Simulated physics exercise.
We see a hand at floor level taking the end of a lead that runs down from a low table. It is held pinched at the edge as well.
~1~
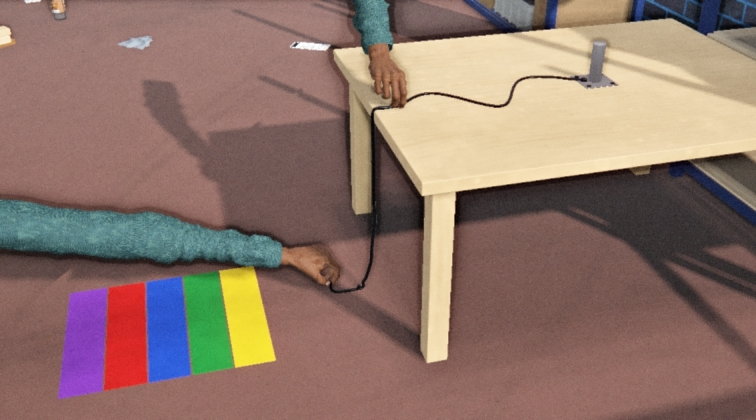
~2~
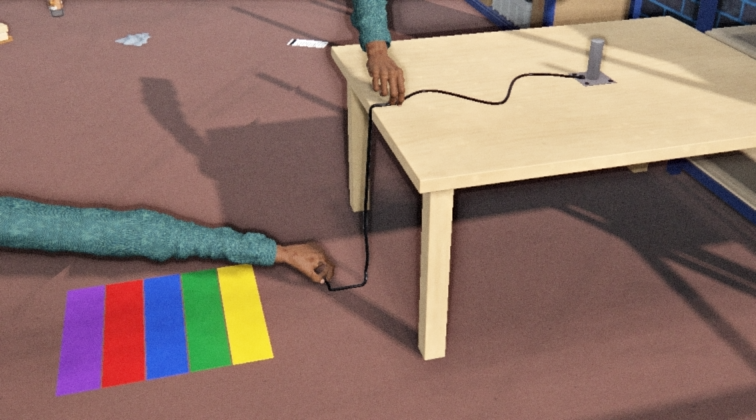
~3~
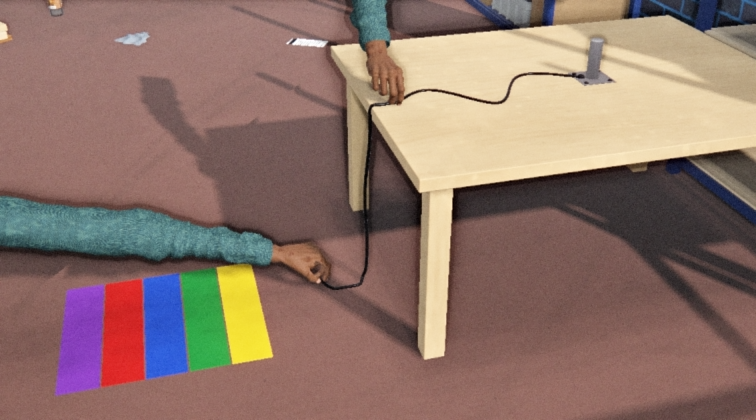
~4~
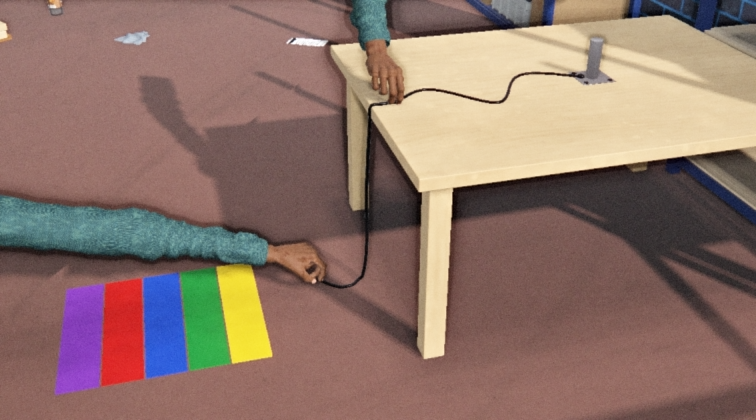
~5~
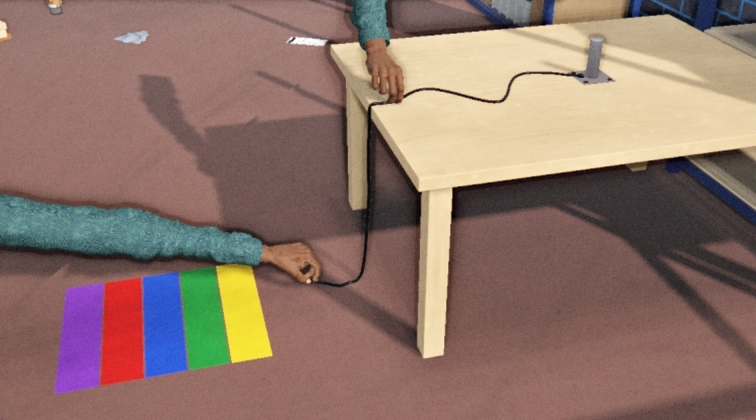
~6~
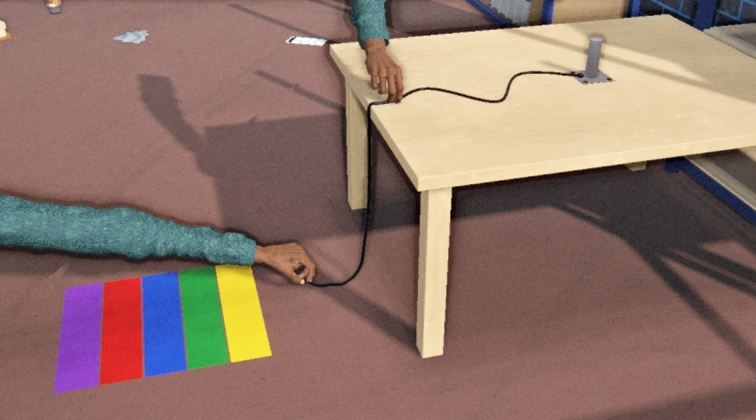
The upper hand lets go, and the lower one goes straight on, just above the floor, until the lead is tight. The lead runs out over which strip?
The red one.
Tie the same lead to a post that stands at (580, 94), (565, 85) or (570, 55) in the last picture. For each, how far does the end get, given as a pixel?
The places are (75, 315), (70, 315) and (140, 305).
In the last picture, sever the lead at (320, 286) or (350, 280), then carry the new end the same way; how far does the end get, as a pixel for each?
In turn, around (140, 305) and around (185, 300).
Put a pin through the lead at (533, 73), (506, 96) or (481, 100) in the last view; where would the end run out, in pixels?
It ends up near (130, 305) the first time, (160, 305) the second and (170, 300) the third.
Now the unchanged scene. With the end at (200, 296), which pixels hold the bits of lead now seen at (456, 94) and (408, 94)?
(409, 101) for the first, (366, 124) for the second.
Soon after, end near (200, 296); over green.
Then, end near (148, 305); over blue.
At full stretch, end near (116, 310); over red. The end stops over the red strip.
